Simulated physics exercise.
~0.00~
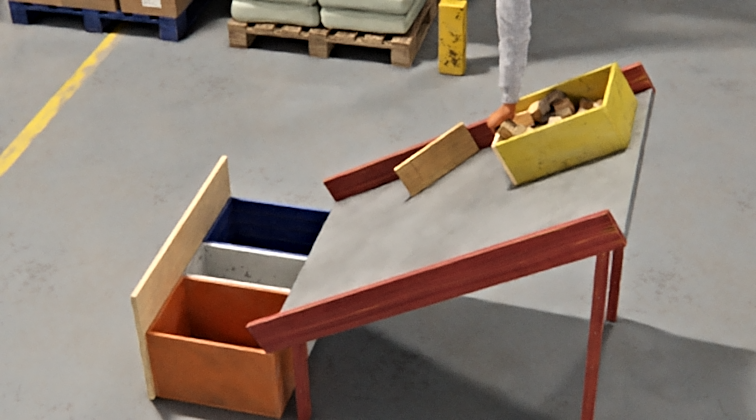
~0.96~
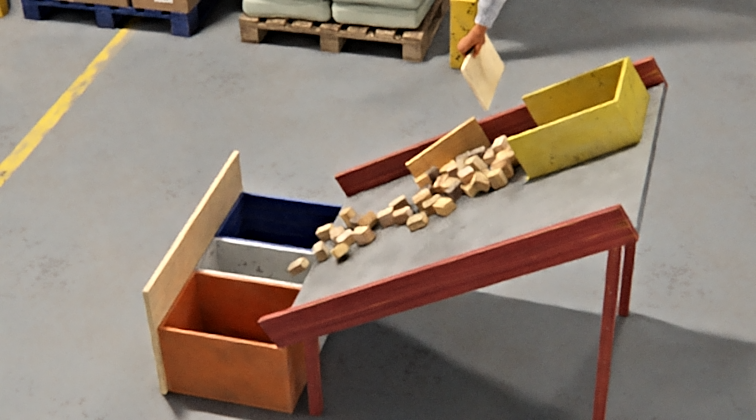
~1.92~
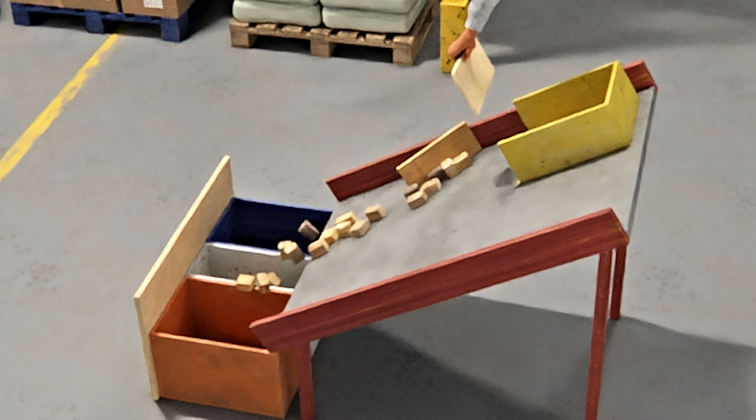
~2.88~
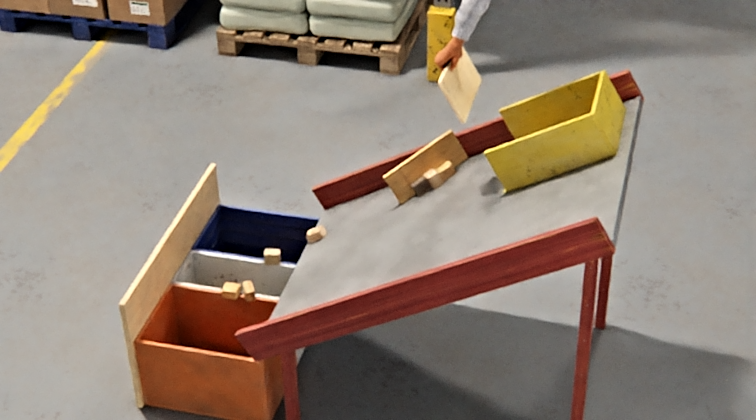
A hand lifts away a board, and wooden blocks slide down the table toward three bins.
